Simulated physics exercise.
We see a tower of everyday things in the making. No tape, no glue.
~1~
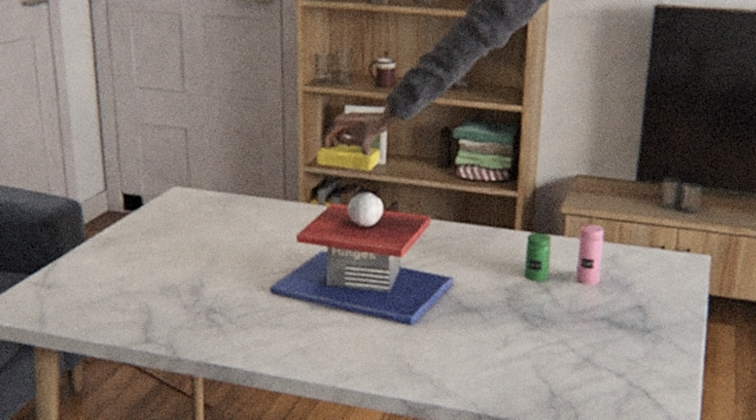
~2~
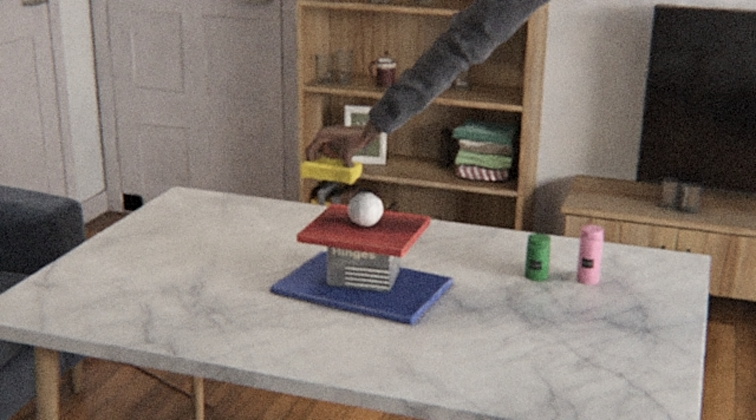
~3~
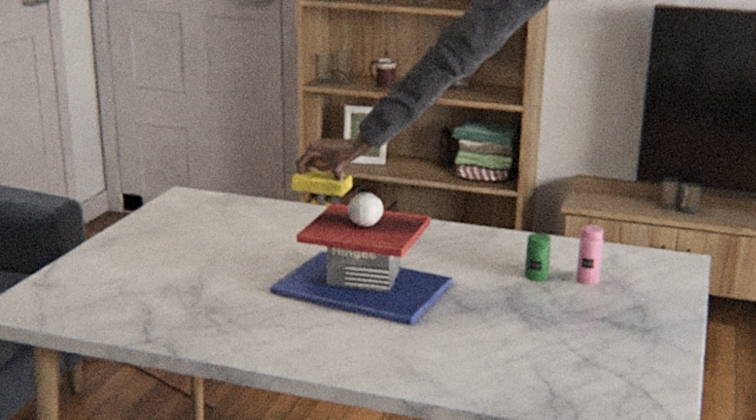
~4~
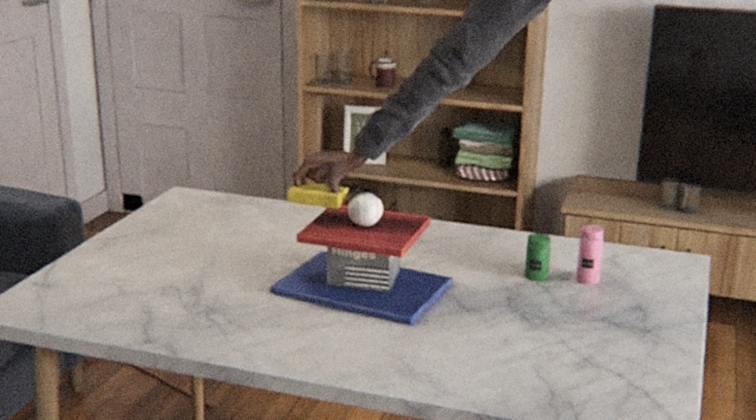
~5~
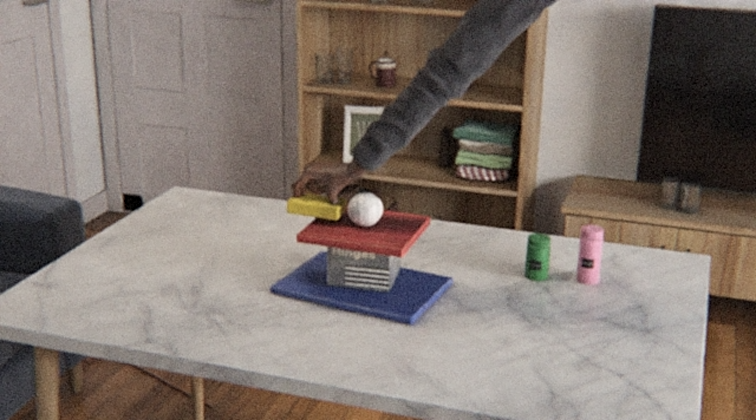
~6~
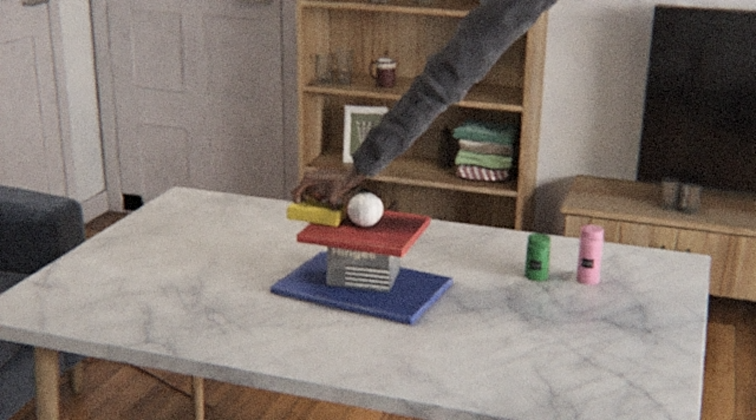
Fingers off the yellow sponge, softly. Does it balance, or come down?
As it turns out, it stays up.
Then, 0.70 s on from there, no change.
Then, 1.50 s on from there, yellow sponge resting near (317, 212).
Then, 2.50 s on from there, yellow sponge resting near (317, 213).
In the end, all 7 unmoved. At the end, from the last picture's camera, yellow sponge near (317, 213). The pile holds.
